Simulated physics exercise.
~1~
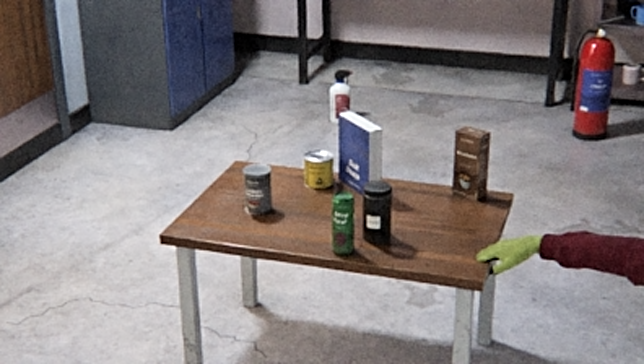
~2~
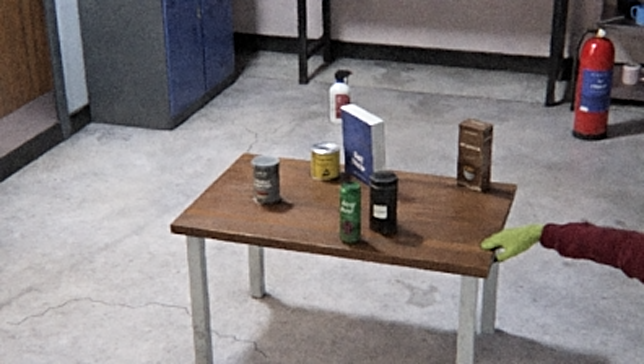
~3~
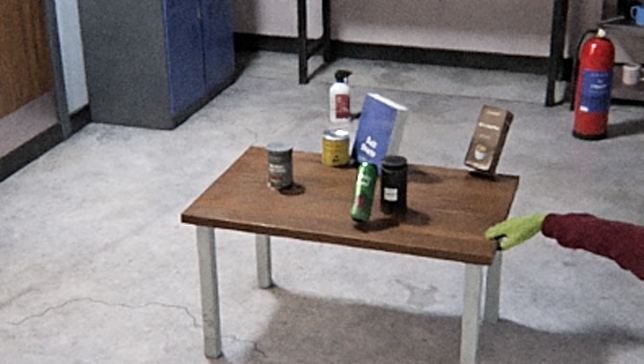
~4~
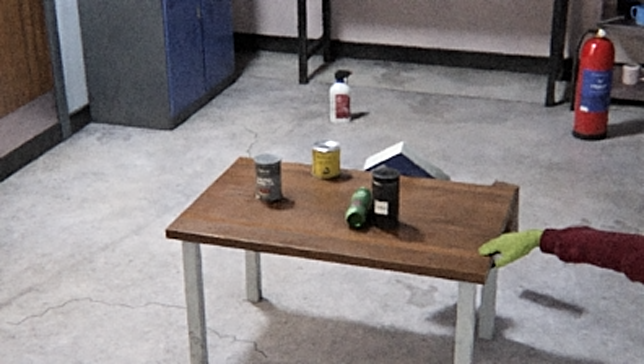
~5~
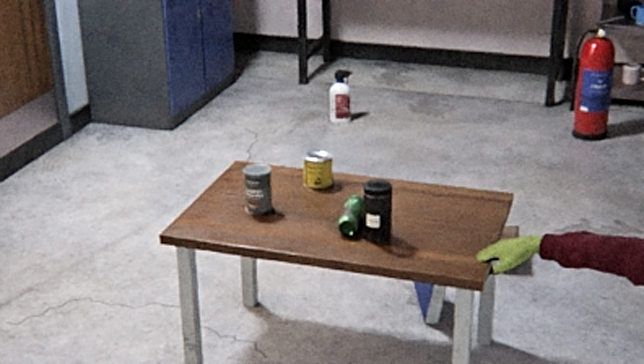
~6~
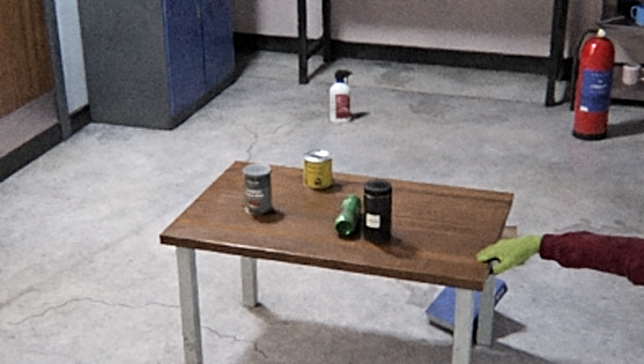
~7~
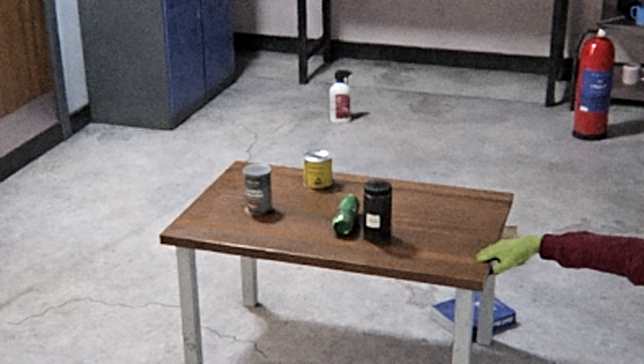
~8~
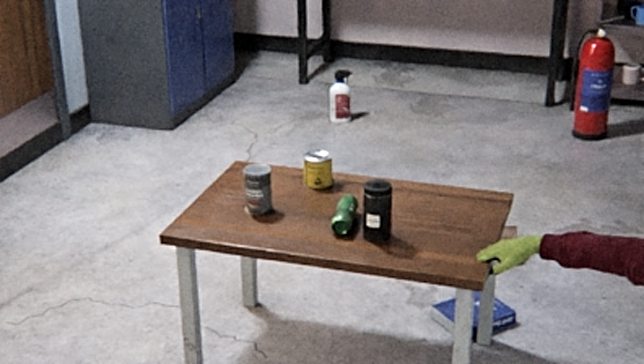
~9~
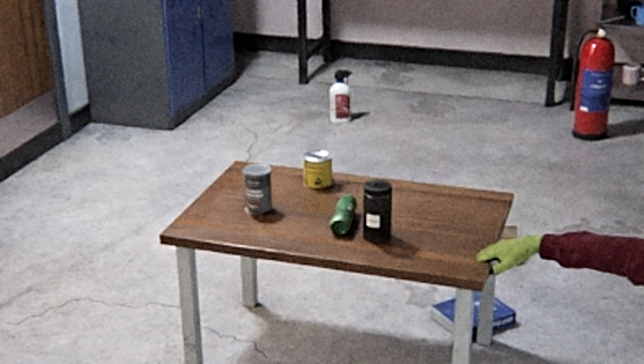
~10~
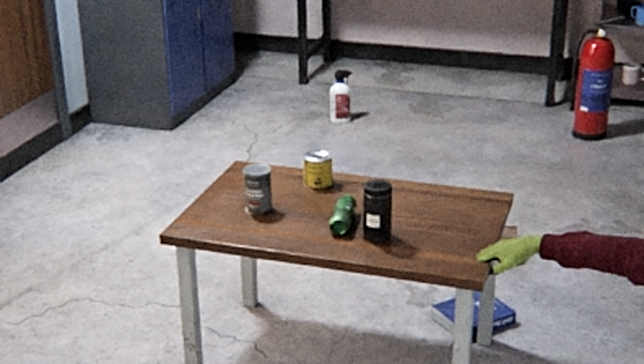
The clip opens on a small wooden table holding a grey tin, a yellow tin, a tall blue book, a green can, a black jar and a brown carton, with a gloved hand gripping its right corner. The table slides away from the viewer, and the book, carton and green can begin to lean. As it is pulled back, the book and carton tumble off the far side while the green can topples onto its side. The book settles flat on the floor beneath the right end. The green can stays lying down, and both tins and the black jar remain upright.
